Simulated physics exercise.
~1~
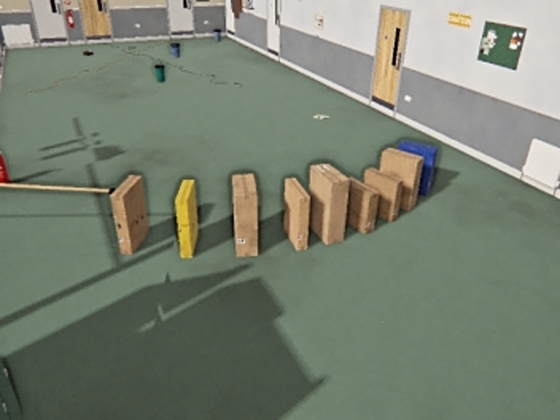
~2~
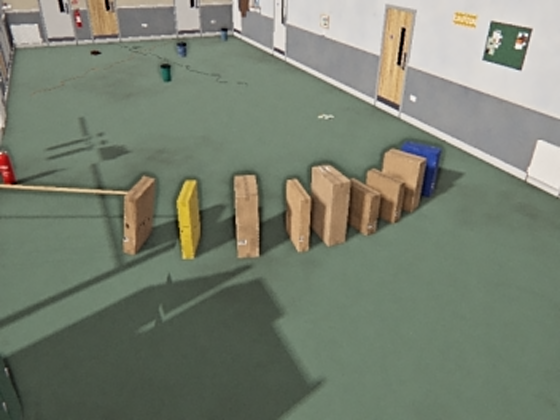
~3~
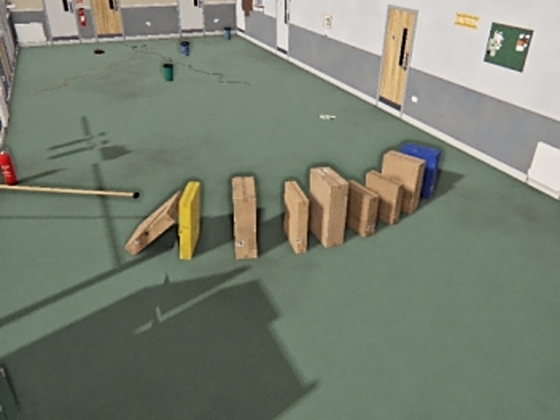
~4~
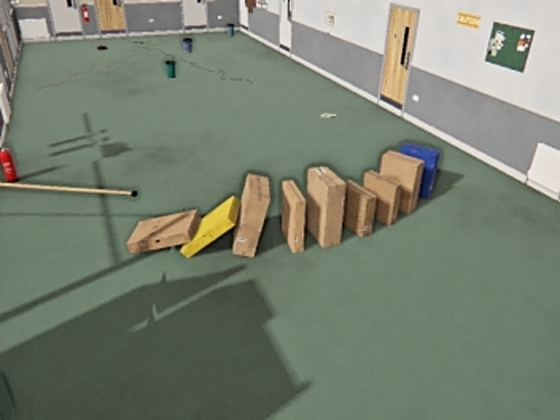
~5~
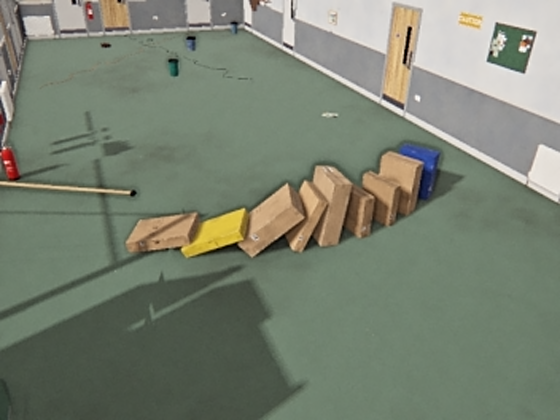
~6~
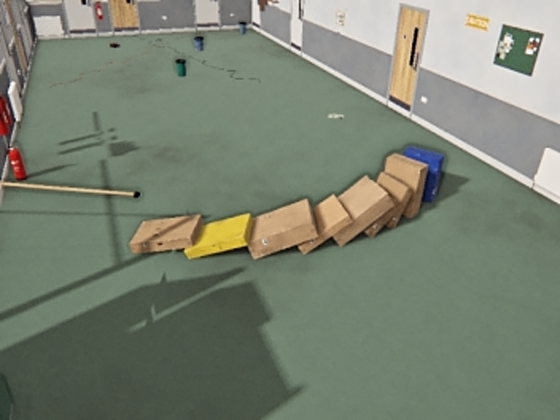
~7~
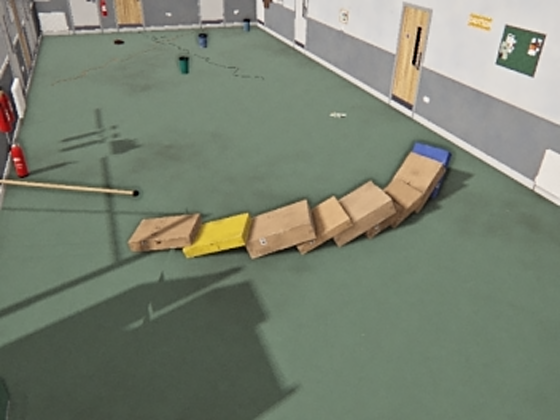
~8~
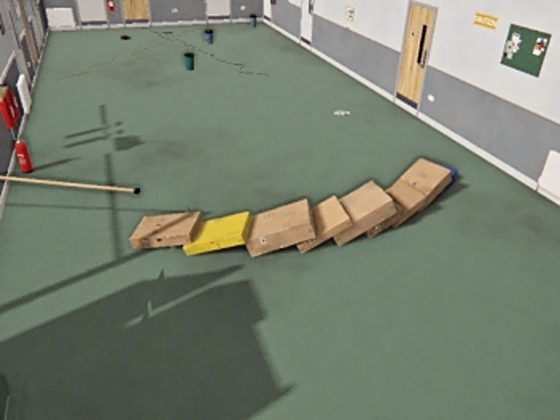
The video shows a pole pushing the leftmost of a curved row of upright cardboard cartons on a green floor, toppling it into a yellow one. The rest fall in turn toward the right, ending with the blue carton, until all lie toppled against one another.
